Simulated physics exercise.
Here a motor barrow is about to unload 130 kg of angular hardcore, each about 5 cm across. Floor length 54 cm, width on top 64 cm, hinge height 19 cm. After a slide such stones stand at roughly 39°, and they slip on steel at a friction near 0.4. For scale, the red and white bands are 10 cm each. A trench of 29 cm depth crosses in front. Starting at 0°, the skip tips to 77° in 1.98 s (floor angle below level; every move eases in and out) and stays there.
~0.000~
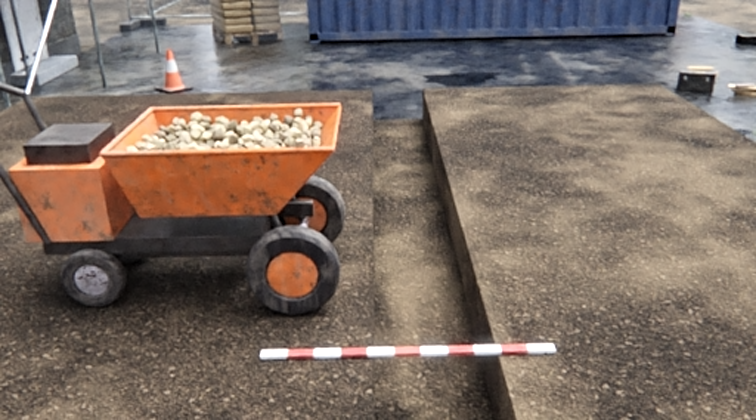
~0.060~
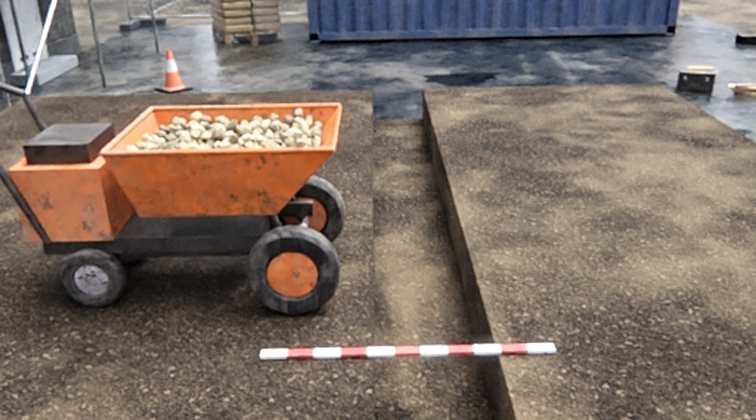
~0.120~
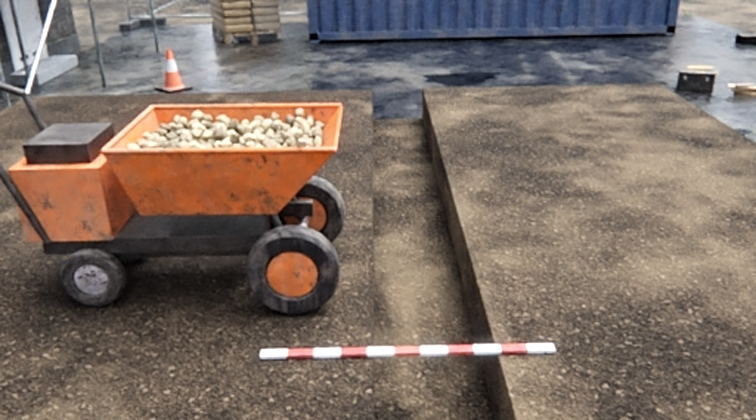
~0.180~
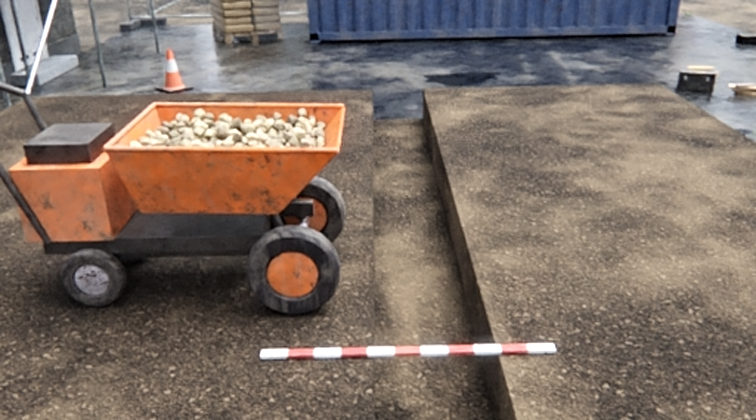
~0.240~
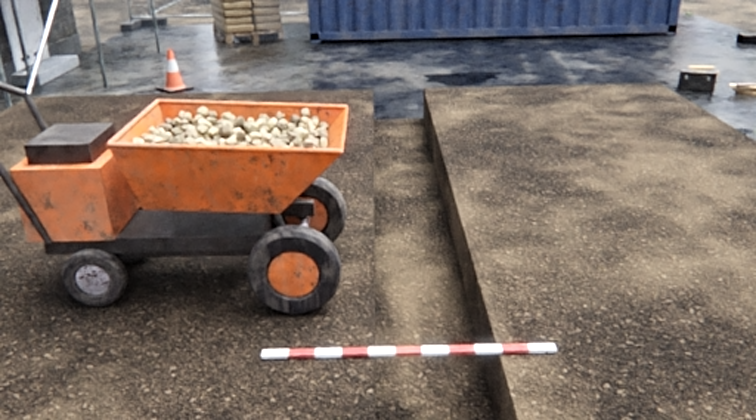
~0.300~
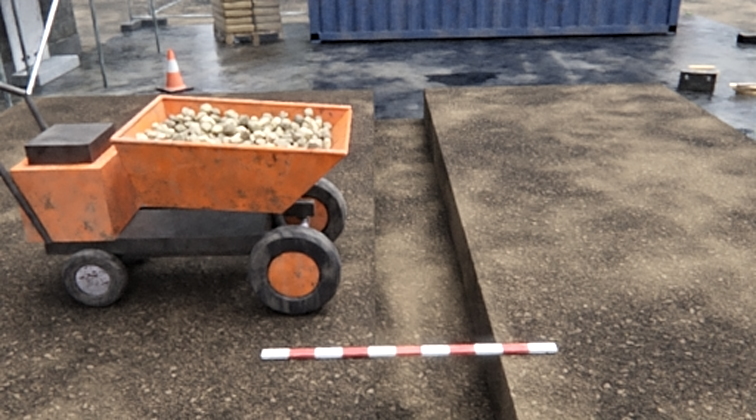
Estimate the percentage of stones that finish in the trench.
About 86 per cent.
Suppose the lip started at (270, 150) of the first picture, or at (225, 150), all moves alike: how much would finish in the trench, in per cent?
About 100 and 70 per cent.
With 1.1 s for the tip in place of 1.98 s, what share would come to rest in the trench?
It would be near 80 per cent.
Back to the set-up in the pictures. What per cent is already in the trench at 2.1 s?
Some 45 per cent.
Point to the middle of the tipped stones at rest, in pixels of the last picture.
Around (448, 311).
After 1.5 s the floor is at 65°; 99 % in the skip, 1 % in the trench; the foremost stones are at (449, 263).
After 2.1 s the floor is at 77°; 42 % in the skip, 47 % in the trench, 11 % past the trench; the foremost stones are at (541, 259).
After 2.4 s the floor is at 77°; 13 % in the skip, 73 % in the trench, 14 % past the trench; the foremost stones are at (585, 273).
After 4.4 s the floor is at 77°; 0 % in the skip, 86 % in the trench, 14 % past the trench; the foremost stones are at (586, 266).
